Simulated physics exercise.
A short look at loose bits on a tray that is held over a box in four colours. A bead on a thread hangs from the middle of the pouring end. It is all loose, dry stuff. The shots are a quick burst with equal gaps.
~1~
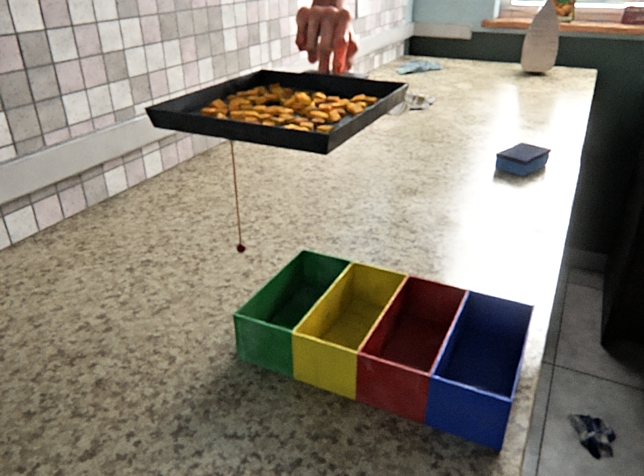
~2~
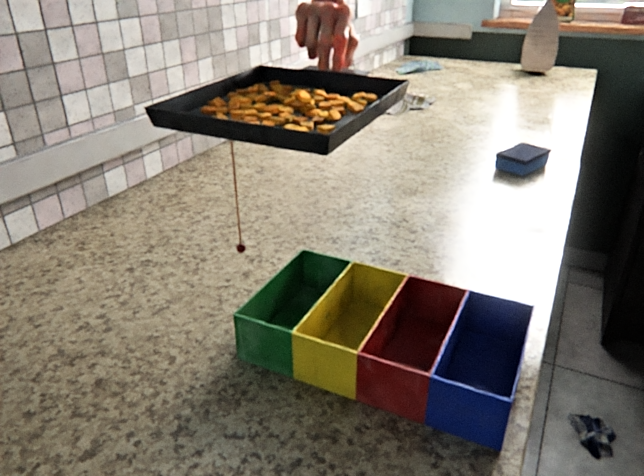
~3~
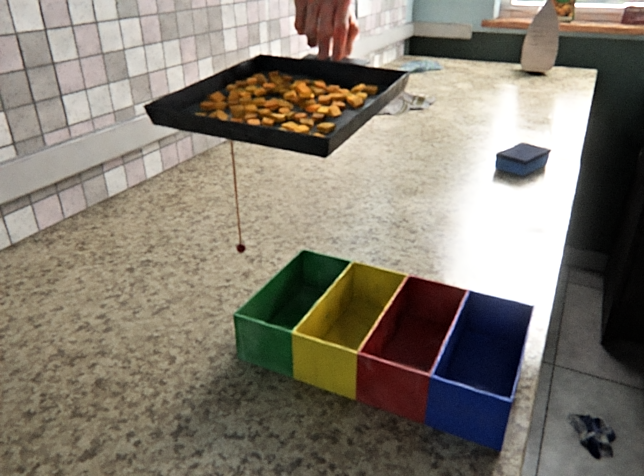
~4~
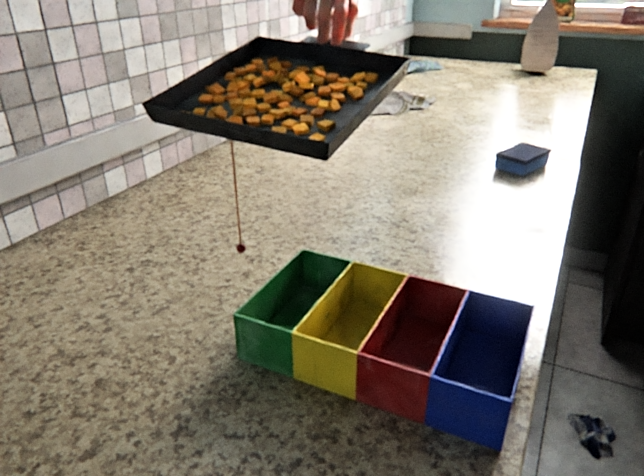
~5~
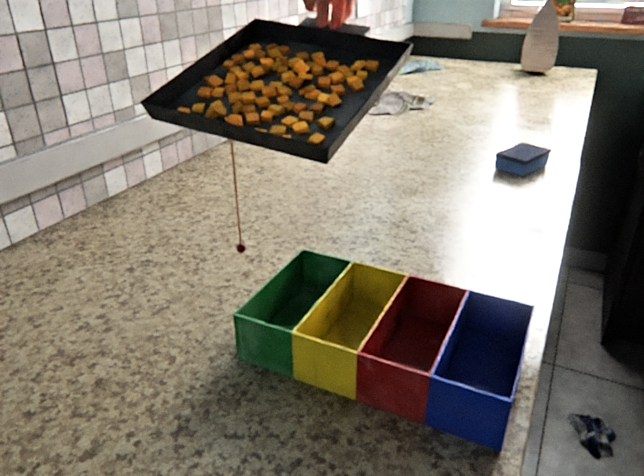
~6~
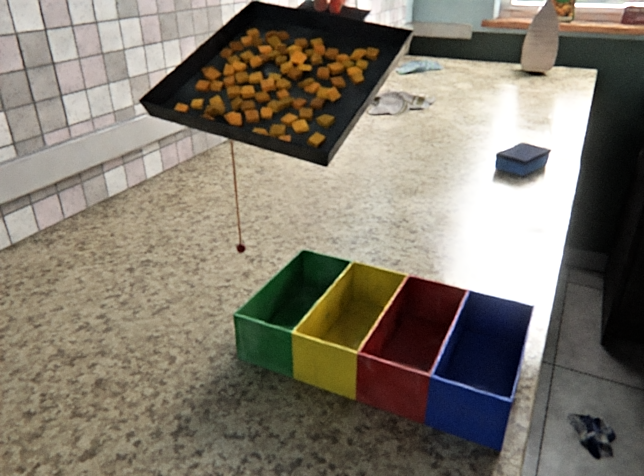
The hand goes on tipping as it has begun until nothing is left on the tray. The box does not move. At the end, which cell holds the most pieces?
Fullest: The green cell.
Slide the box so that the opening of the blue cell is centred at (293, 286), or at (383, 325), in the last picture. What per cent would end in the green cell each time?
Near 0 % and 20 %.
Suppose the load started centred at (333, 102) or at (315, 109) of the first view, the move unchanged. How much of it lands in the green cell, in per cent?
The first gives 70 %, the second 70 %.
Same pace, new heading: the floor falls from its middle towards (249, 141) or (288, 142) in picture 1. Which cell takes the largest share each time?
In turn: The green one; the cell in green.
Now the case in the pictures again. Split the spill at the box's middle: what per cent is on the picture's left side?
Roughly 100 in a hundred.
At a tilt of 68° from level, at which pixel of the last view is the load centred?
Roughly at (271, 106).
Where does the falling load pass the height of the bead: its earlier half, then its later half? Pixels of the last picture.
At about (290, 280), then at (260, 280).
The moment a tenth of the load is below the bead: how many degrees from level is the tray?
At some 95 degrees.
Soon, tray tipped steeply; nearly all on the tray; a stray few falling or outside the box.
A while on, tray tipped past a quarter turn; about a third on the tray; a small part in the green cell; a small part in the yellow cell; about half falling or outside the box.
Towards the end, tray tipped past a quarter turn; about half in the green cell; a small part in the yellow cell; about a third falling or outside the box.
Finally, tray tipped past a quarter turn; about half in the green cell; a small part in the yellow cell; none in the blue cell; none in the red cell; about a third outside the box.
